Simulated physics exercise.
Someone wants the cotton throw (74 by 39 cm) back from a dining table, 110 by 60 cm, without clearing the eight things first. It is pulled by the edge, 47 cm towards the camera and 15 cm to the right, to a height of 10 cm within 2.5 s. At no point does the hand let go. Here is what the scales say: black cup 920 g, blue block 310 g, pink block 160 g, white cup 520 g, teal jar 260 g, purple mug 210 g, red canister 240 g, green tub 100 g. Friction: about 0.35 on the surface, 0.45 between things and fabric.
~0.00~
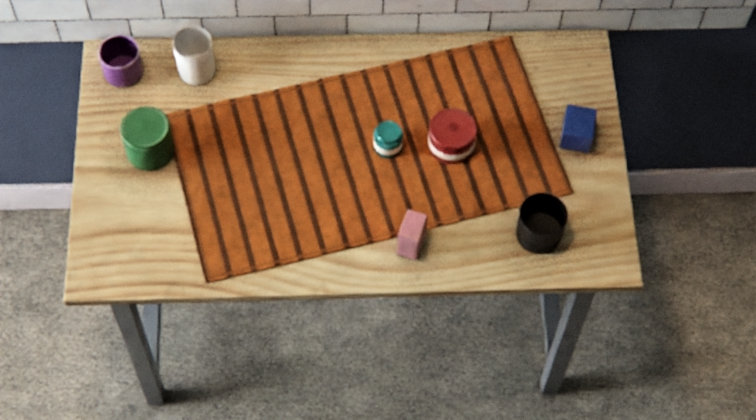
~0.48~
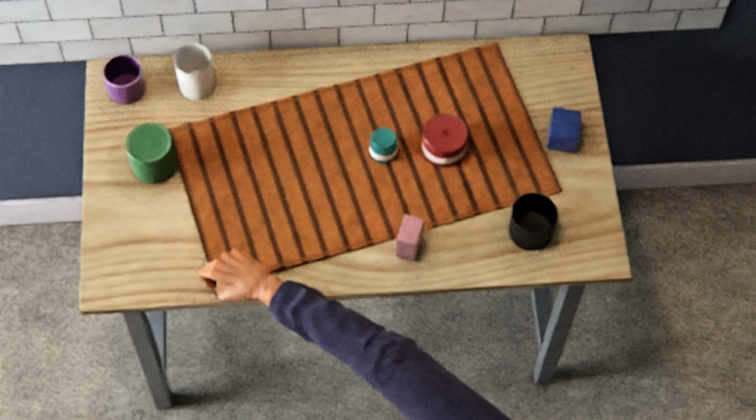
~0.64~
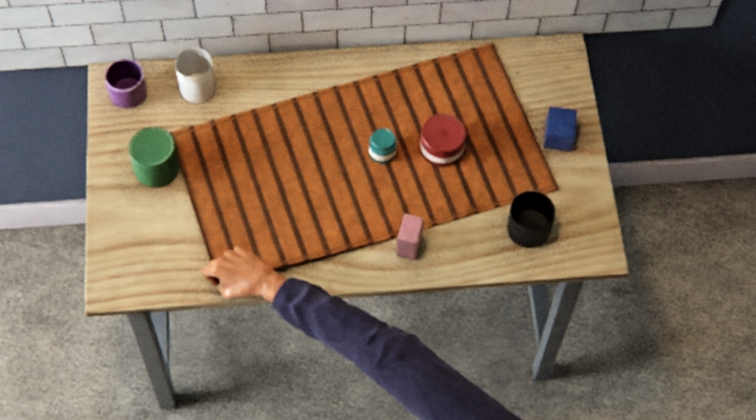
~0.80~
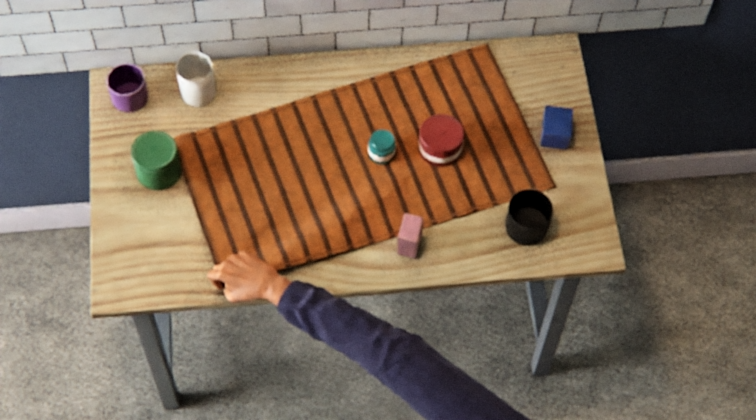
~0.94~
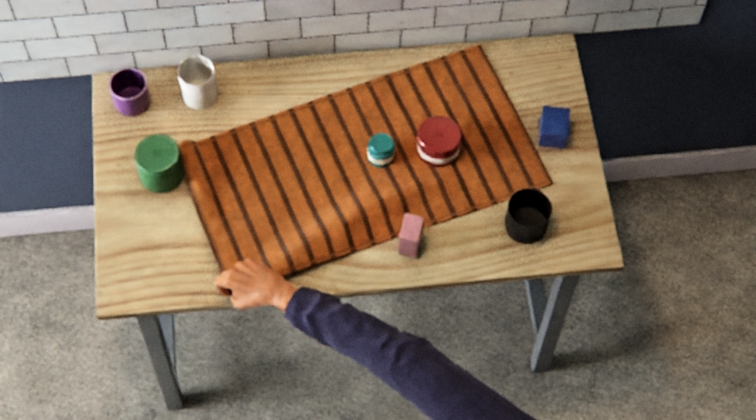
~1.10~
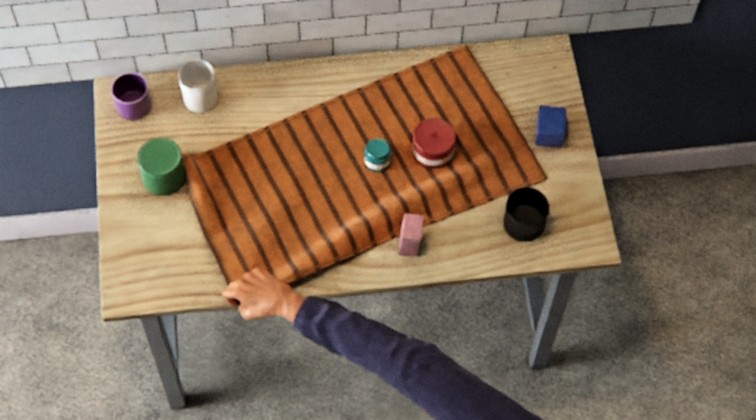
A hand in a dark blue sleeve gripped the near left corner of a striped orange cloth on a wooden table and tugged it slightly right, wrinkling it, while the jar and canister shifted slightly.
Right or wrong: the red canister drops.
Right, it drops off.
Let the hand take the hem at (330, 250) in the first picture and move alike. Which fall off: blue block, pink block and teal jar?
Note - blue block: Still on top; pink block: Off the top; teal jar: Off the top.
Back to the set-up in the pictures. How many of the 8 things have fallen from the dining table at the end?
I make it 2.
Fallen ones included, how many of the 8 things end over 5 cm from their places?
The number is 3.
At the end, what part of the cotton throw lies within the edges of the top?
Share within the edges: Approx. 0 %.
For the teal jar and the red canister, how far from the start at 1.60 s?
I'd put the teal jar at some 10 centimetres and the red canister at some 8 centimetres.
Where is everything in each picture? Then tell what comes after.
Red canister (453, 127); cotton throw corners (206, 283) (511, 36) (573, 193), in the first picture.
Cotton throw corners (496, 43) (562, 191); grip (214, 286), in the second picture.
Cotton throw corners (492, 44); grip (218, 283), in the third picture.
Cotton throw corners (487, 44) (556, 187); grip (223, 287), in the fourth picture.
Teal jar (381, 143); cotton throw corners (480, 45) (553, 184); grip (229, 294), in the fifth picture.
Red canister (435, 136); cotton throw corners (466, 45) (547, 179); grip (237, 305), in the sixth picture.
At 1.6 s, 90 % of the cotton throw is still over the top; red canister 8 cm off its start, teal jar 9 cm off its start, pink block 1 cm off its start.
At 2.1 s, 70 % of the cotton throw is still over the top; red canister 18 cm off its start, teal jar 22 cm off its start, pink block 2 cm off its start.
At 2.6 s, 50 % of the cotton throw is still over the top; red canister 29 cm off its start at (364, 231), teal jar 34 cm off its start at (334, 278), pink block 4 cm off its start at (405, 240).
At 3.1 s, 25 % of the cotton throw is still over the top; red canister 40 cm off its start, teal jar over the edge, pink block 6 cm off its start.
At 4.7 s, 0 % of the cotton throw is still over the top; red canister over the edge, teal jar over the edge, pink block 6 cm off its start at (402, 247).
